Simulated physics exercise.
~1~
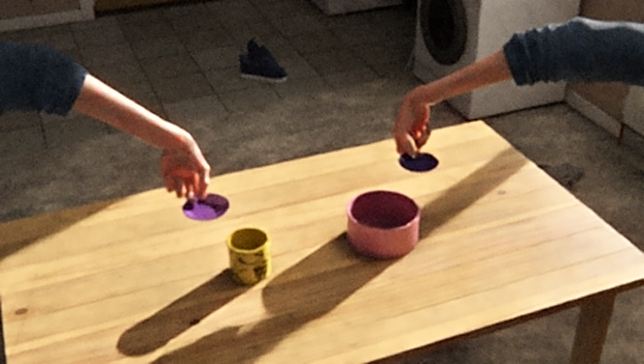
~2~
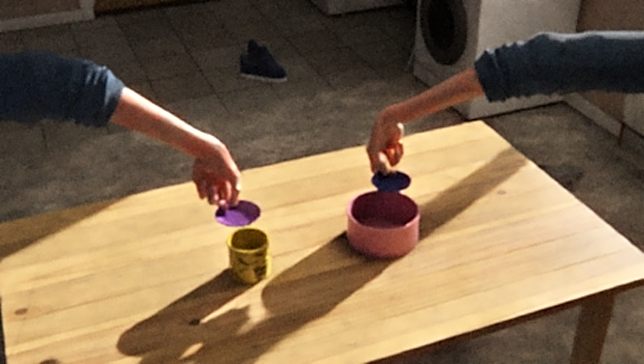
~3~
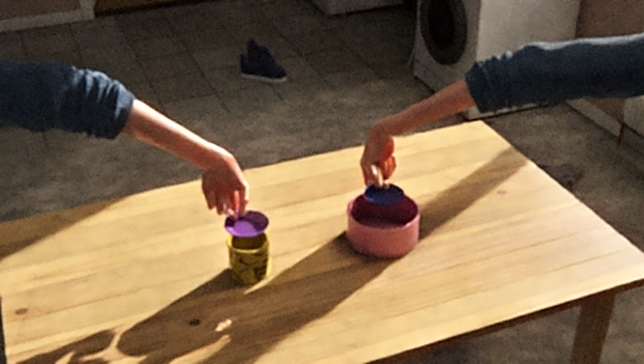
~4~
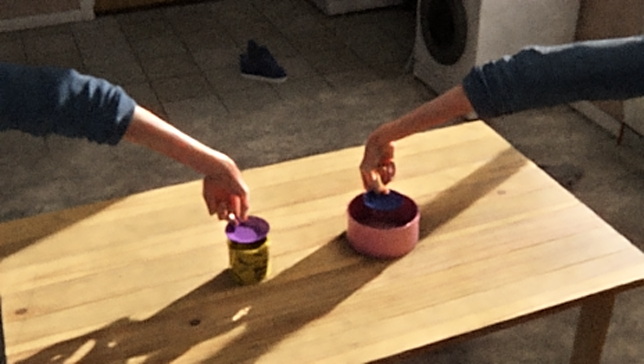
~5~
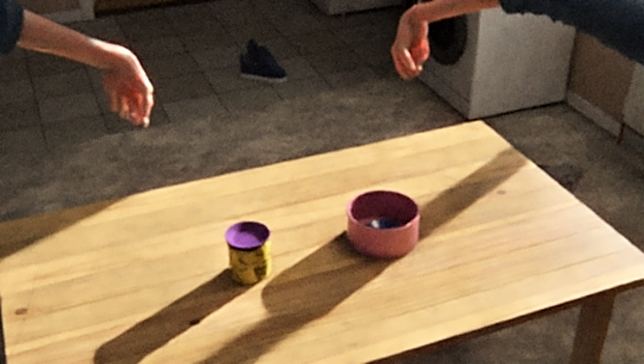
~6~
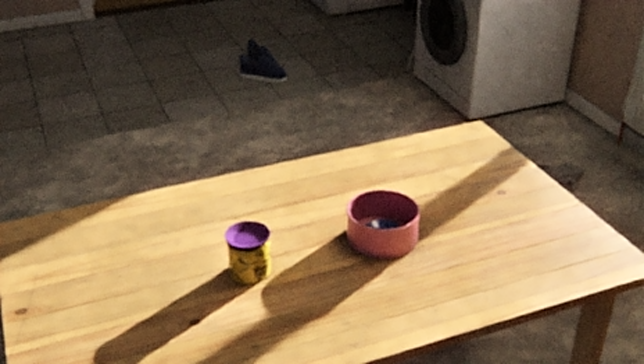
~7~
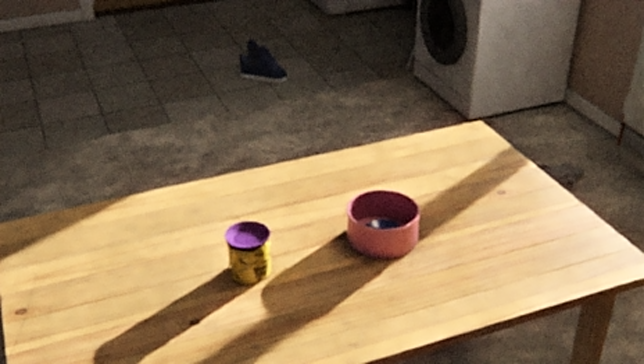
The footage shows two hands lowering a purple disc onto a yellow jar and a blue disc into a wider pink container on a wooden table. The hands let go and withdraw, leaving the purple disc covering the jar's opening and the blue one inside the container.
